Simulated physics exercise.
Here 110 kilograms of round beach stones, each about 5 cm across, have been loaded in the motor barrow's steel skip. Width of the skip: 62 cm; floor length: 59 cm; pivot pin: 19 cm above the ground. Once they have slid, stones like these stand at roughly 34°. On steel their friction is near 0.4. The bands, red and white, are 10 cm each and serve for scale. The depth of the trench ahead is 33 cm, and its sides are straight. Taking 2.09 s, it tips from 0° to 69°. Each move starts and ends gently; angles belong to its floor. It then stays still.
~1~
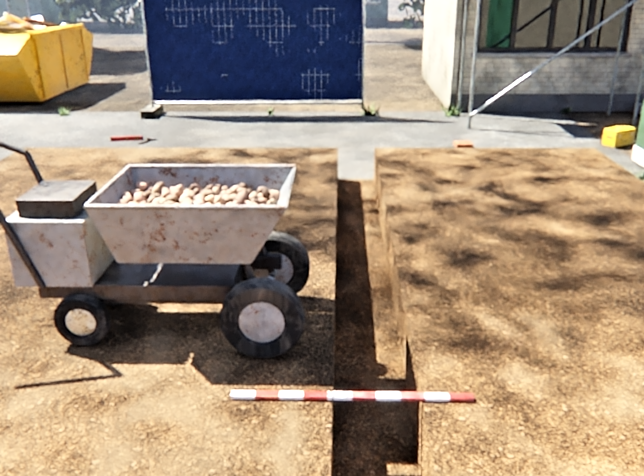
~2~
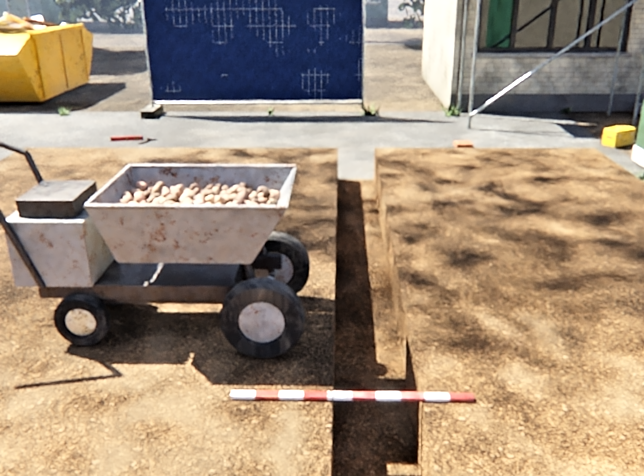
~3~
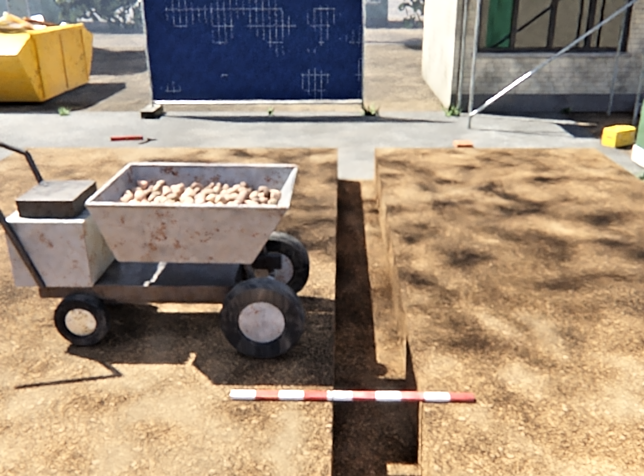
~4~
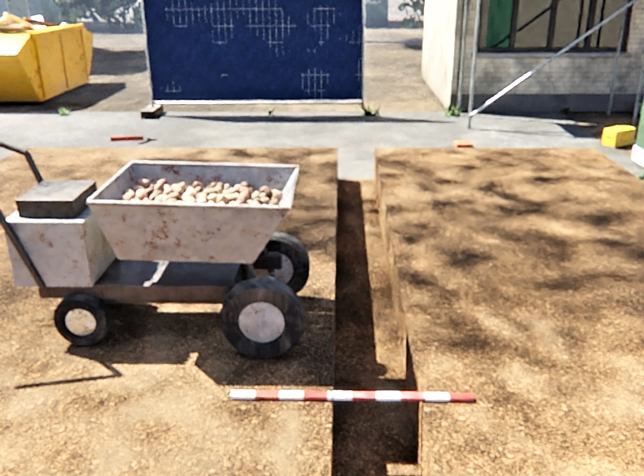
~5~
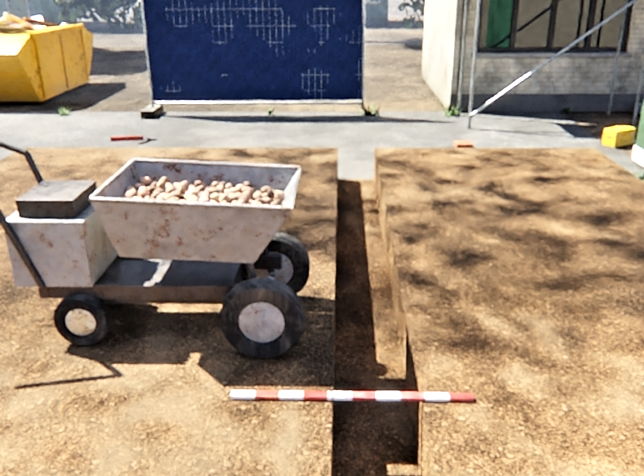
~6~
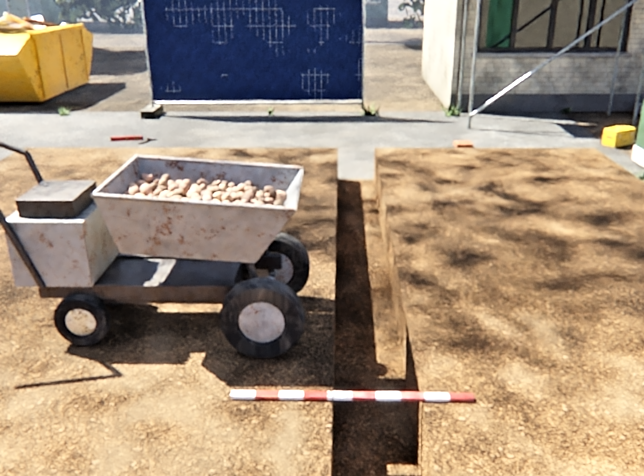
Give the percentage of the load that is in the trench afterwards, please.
Near 54 per cent of the load.
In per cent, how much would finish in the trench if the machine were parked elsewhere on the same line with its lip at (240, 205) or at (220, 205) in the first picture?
Roughly 95 percent for the first, and 100 percent for the second.
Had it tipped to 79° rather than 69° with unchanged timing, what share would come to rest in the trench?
Close to 45 per cent then.
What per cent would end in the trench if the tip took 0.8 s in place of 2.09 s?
I'd put it at roughly 35 per cent.
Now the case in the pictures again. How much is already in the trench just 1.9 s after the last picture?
I'd put it near 15 per cent.
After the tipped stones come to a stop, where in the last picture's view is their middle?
Roughly at (402, 357).
Then, 1.3 s after the last picture the floor is at 58°, 99 % in the skip, 1 % in the trench; the foremost stones are at (398, 276).
Then, 1.9 s after the last picture the floor is at 69°, 45 % in the skip, 16 % in the trench, 39 % past the trench; the foremost stones are at (527, 330).
Then, 2.2 s after the last picture the floor is at 69°, 29 % in the skip, 23 % in the trench, 48 % past the trench; the foremost stones are at (579, 327).
Then, 4.2 s after the last picture the floor is at 69°, 0 % in the skip, 54 % in the trench, 46 % past the trench; the foremost stones are at (617, 349).
